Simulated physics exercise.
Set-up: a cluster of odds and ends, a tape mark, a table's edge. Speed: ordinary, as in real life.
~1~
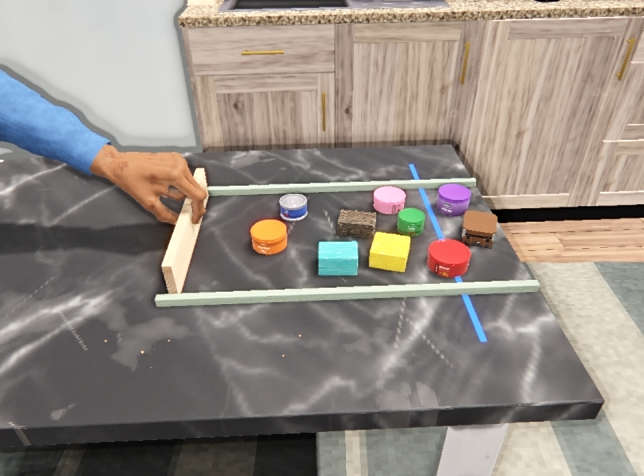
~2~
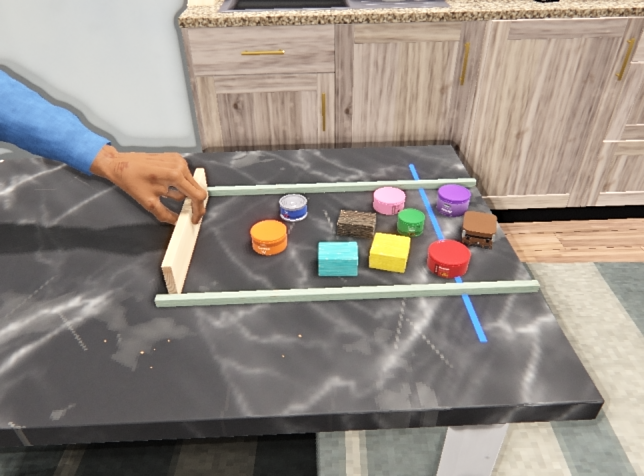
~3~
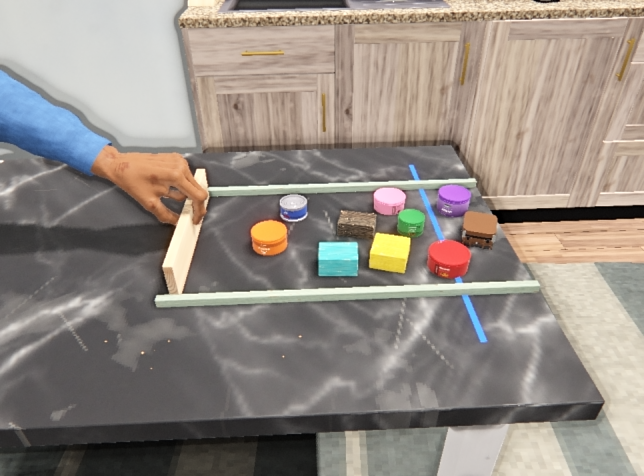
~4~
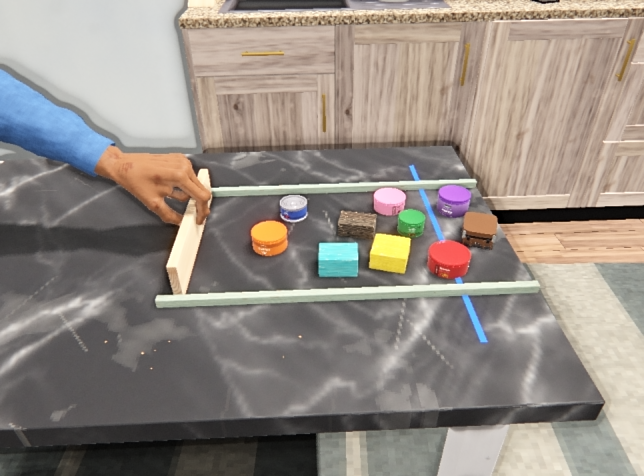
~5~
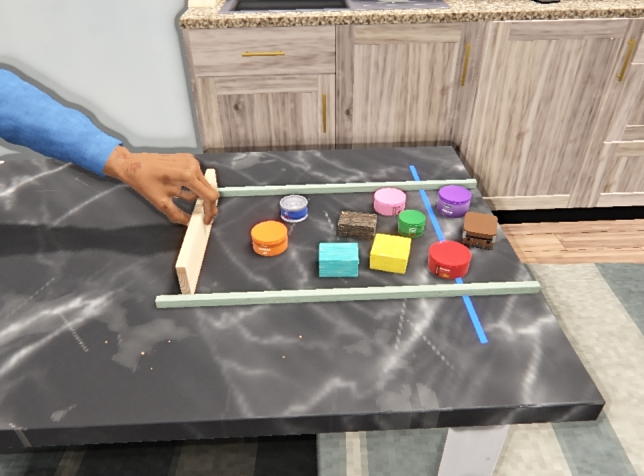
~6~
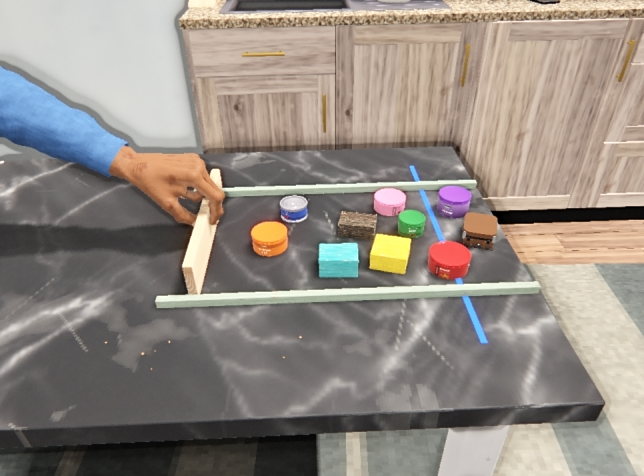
A hand slides a wooden board slightly right across a dark table toward scattered small containers.
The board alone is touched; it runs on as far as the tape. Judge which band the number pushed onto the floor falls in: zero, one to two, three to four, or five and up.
A couple at most slip off, not zero.
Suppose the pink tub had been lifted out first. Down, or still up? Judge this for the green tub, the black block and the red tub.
Green tub still up; black block still up; red tub down.
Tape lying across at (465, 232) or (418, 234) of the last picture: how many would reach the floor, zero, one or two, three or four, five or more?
First try at least five; second try none at all.
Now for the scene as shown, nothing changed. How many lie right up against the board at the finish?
It touches 5.
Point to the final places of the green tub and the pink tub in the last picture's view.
You'll see the green tub at (486, 220), with the pink tub at (440, 192).
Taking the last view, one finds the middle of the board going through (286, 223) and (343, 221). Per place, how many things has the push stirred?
The counts are 2 and 5.
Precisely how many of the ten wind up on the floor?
Count of fallen: 2.
A little later, none off yet; brown case at rest near (479, 231); purple tub at rest near (454, 202); red tub at rest near (449, 260).
Next, none off yet; brown case at rest near (479, 231); purple tub at rest near (454, 202); red tub shifted a little near (464, 259).
When it is over, the number that fall off is one or two; down, red tub and brown case.
